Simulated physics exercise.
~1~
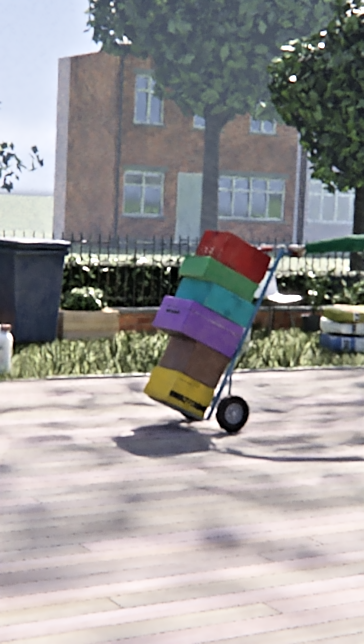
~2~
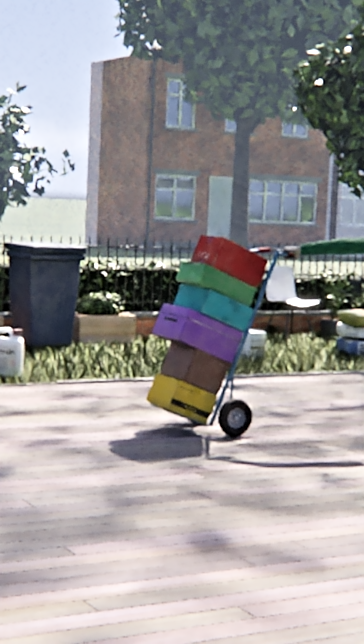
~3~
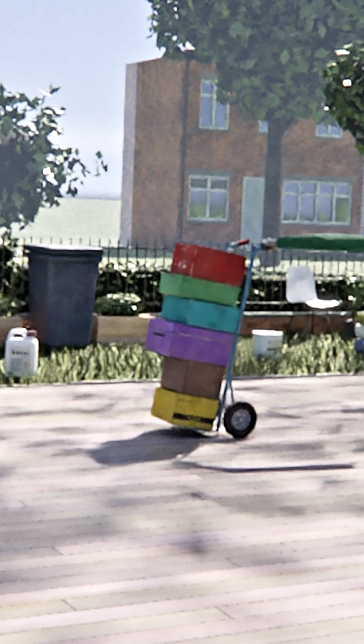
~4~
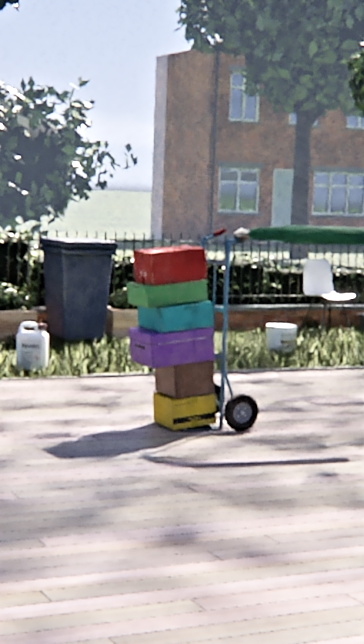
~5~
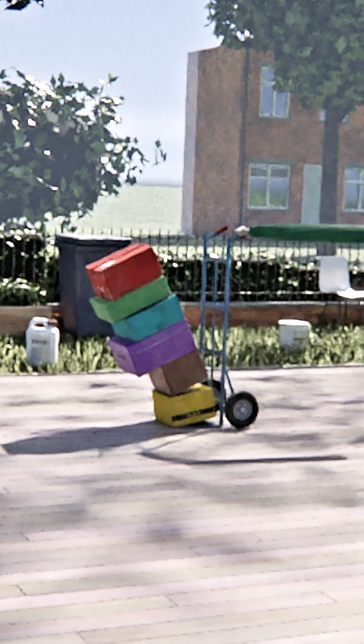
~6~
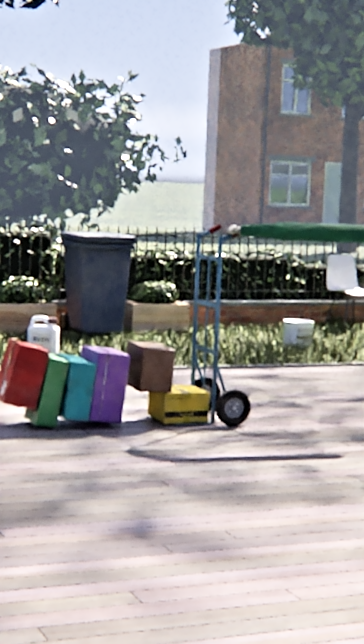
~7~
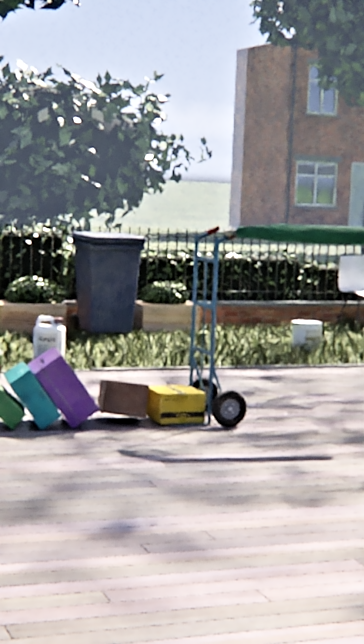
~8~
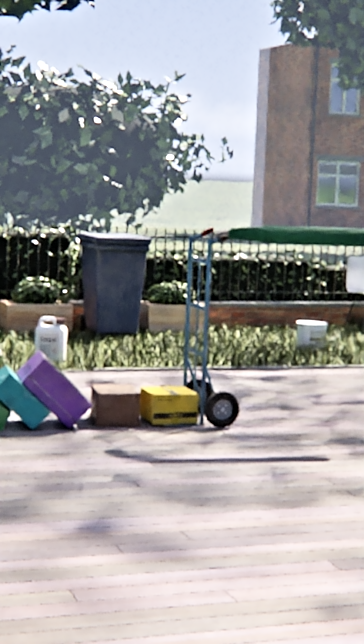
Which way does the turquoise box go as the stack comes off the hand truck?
The turquoise box moves to the left, falling with the other boxes onto the paving.
